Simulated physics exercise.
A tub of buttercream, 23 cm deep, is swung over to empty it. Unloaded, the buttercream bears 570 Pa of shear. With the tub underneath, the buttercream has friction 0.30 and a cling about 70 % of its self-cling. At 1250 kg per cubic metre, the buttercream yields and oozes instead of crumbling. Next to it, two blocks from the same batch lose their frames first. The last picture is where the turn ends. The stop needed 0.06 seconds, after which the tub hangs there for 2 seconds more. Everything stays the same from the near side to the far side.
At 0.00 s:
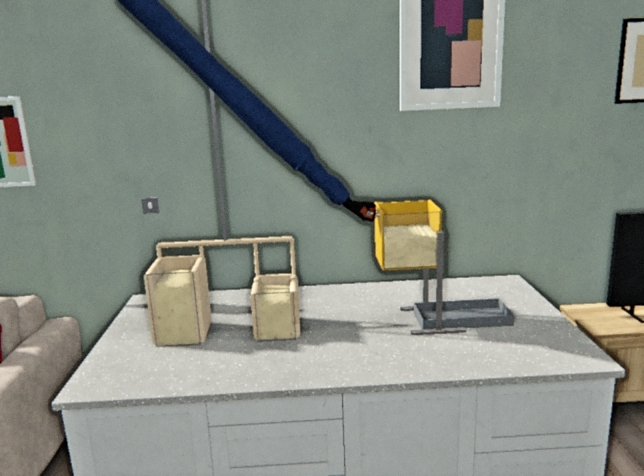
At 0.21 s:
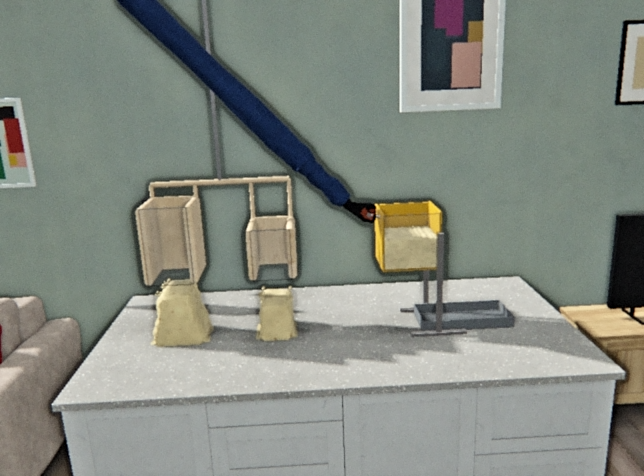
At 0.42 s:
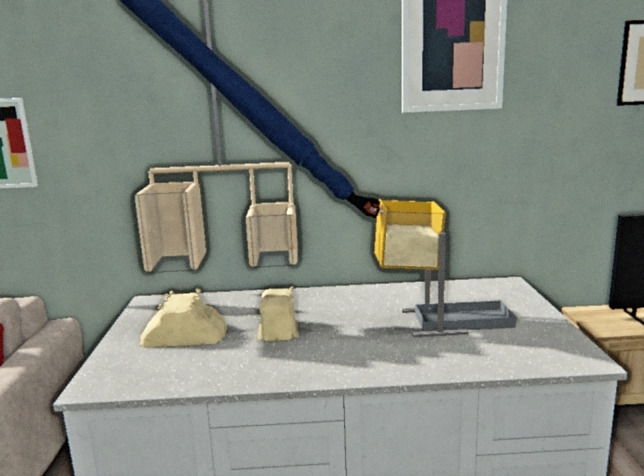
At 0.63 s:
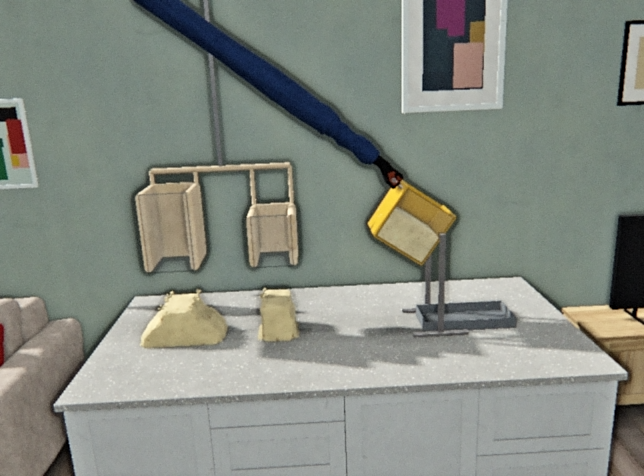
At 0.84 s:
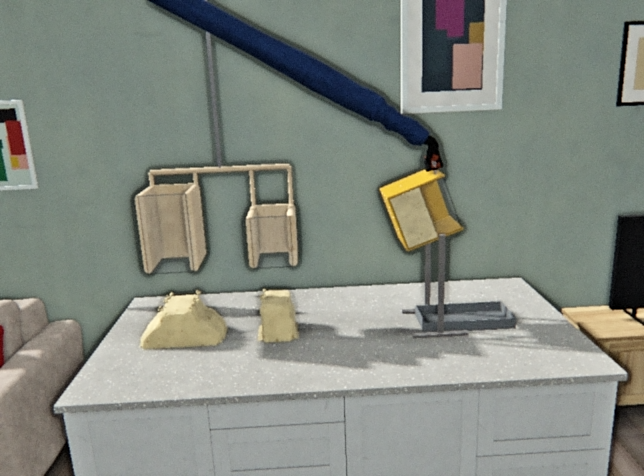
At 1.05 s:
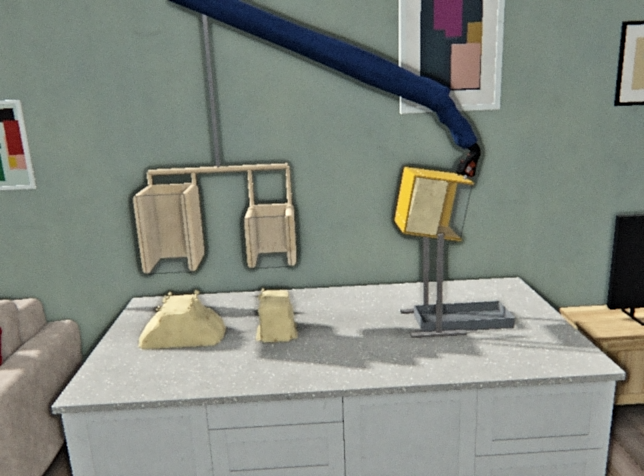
A dark blue mechanical arm reaches from the upper left over a speckled grey counter with white cabinets, seen from a fixed, slightly raised front view in a green-walled living room. It grips a yellow tub of pale buttercream beside a grey stand at right, while two wooden moulds sit at left. The moulds lift off two cream blocks, the left one slumping wide, then the arm swings and turns the tub clockwise onto its side.
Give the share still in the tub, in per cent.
59 %.
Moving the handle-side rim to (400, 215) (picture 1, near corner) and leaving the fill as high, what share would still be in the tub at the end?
Remaining in tub at end: Approx. 100 %.
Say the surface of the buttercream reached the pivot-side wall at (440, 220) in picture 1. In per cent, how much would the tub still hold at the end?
That gives some 40 %.
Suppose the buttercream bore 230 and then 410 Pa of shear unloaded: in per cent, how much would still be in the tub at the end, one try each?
Respectively 35 % and 50 %.
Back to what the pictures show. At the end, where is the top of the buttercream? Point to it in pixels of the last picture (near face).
Peak location: Approx. (422, 214).
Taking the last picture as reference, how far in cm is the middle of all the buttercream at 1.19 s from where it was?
Looks like around 5 cm to me.
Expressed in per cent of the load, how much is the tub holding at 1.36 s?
The tub holds some 80 % at that moment.
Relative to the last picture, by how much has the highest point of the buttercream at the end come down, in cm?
Roughly 15 cm.
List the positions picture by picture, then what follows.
In the first frame, handle-side rim at (384, 214), tilt 0 degrees; crest of the buttercream at (425, 237); block heights 27 cm, 18 cm (left to right).
In the second frame, handle-side rim at (384, 215), tilt 0 degrees; crest of the buttercream at (425, 239); block heights 23 cm, 17 cm (left to right).
In the third frame, handle-side rim at (388, 211), tilt 5 degrees; crest of the buttercream at (389, 237); block heights 17 cm, 17 cm (left to right).
In the fourth frame, handle-side rim at (409, 188), tilt 35 degrees; crest of the buttercream at (396, 211); block heights 17 cm, 17 cm (left to right).
In the fifth frame, handle-side rim at (444, 177), tilt 70 degrees; crest of the buttercream at (419, 189); block heights 17 cm, 17 cm (left to right).
In the sixth frame, handle-side rim at (472, 185), tilt 100 degrees; crest of the buttercream at (421, 179); block heights 17 cm, 17 cm (left to right).
After 1.19 s, the tub is at 100 degrees and holds 100 %.
After 1.36 s, the tub is at 100 degrees and holds 80 %.
After 1.53 s, the tub is at 100 degrees and holds 59 %.
After 1.70 s, the tub is at 100 degrees and holds 59 %.
After 3.05 s, the tub is at 100 degrees and holds 59 %.
